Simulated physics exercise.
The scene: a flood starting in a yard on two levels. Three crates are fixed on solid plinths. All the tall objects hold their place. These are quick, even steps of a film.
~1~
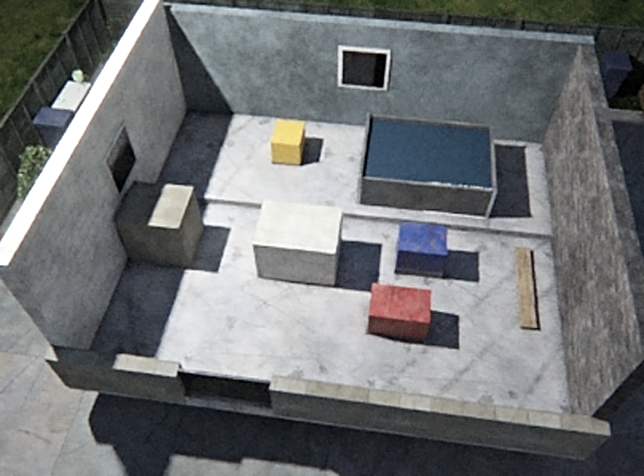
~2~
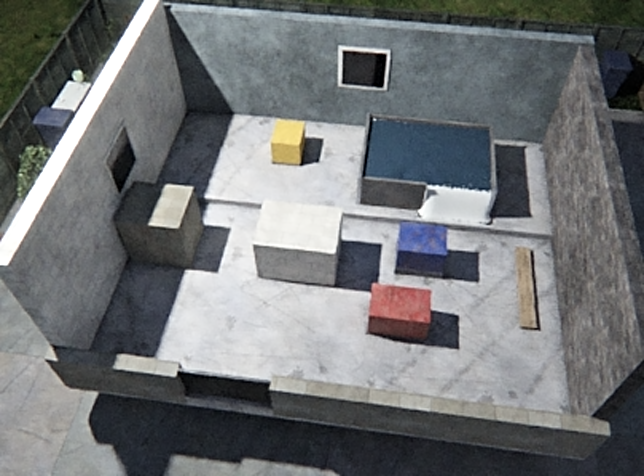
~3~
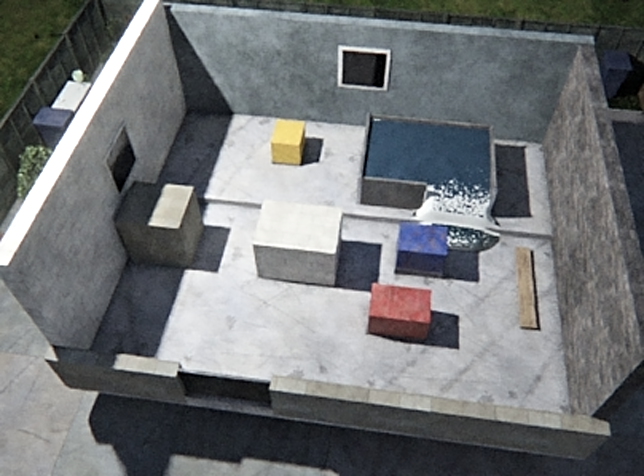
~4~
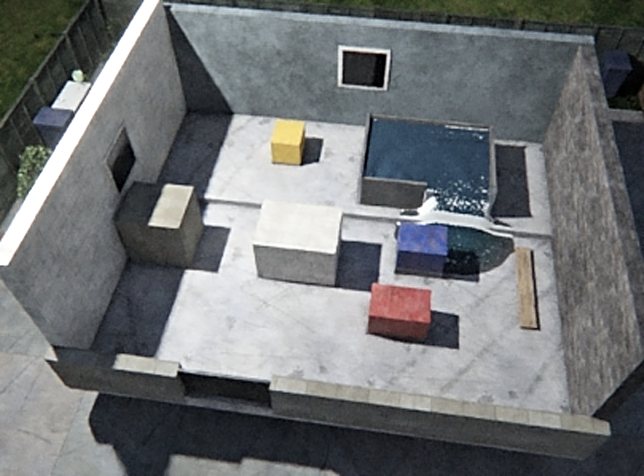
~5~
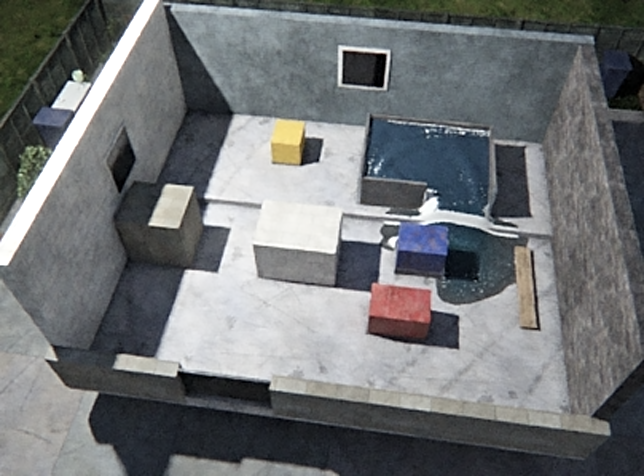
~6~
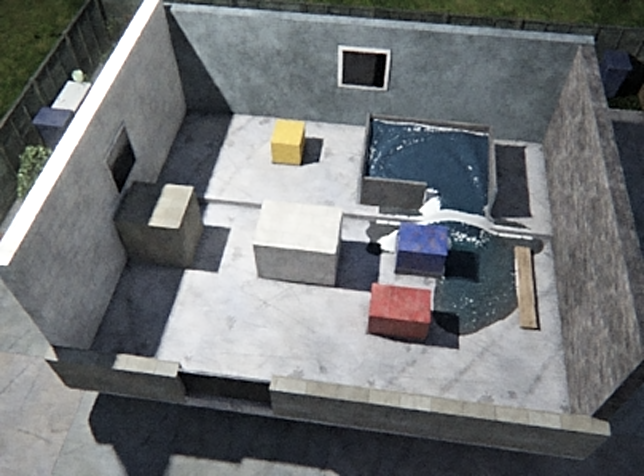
At the start, a full tank of dark water sits still in a walled yard among coloured blocks. Then its front opens at the right-hand side and water pours out onto the paving, reaching the blue block. The water spreads around it and runs forward past the red block's right side.
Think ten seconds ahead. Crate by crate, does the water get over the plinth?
In the end: The yellow crate stays dry; the blue crate gets wet; the red crate gets wet.
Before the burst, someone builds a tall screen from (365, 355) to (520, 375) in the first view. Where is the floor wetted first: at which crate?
I say the blue one.
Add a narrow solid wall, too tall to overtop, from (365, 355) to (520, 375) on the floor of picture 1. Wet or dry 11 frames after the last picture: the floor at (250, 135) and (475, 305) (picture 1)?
In that order: Free of water, covered.
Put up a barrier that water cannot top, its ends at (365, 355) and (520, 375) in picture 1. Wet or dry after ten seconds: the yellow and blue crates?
In short: The yellow crate escapes it; the blue crate is topped.
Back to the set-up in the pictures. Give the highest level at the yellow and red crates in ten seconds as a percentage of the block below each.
About 0 and 320 per cent.
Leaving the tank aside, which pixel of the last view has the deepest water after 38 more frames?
Roughly at (82, 368).
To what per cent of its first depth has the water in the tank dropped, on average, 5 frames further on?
Some 66 per cent.
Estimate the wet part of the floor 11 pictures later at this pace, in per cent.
About 30 per cent.
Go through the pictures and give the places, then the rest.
In the first picture, the tank at (428, 154) is whole and still.
In the second picture, the front is at (488, 221), out from the gap at (455, 205).
In the third picture, water pours out at (455, 206) and has run to (490, 244).
In the fourth picture, water pours out at (455, 206) and has run to (487, 267).
In the fifth picture, water pours out at (455, 206) and has run to (461, 300).
In the sixth picture, water pours out at (455, 206) and has run to (464, 331).
A moment on, water covers 25 % of the floor; the yellow crate not reached, the blue crate water round its plinth, the red crate water round its plinth.
Next, water covers 30 % of the floor; the yellow crate not reached, the blue crate water round its plinth, the red crate water round its plinth.
Then, water covers 40 % of the floor; the yellow crate not reached, the blue crate water round its plinth, the red crate water round its plinth.
Later, water covers 65 % of the floor; the yellow crate not reached, the blue crate water round its plinth, the red crate water round its plinth.
In the end, water covers 65 % of the floor; the yellow crate stayed above the water, the blue crate was topped, the red crate was topped.
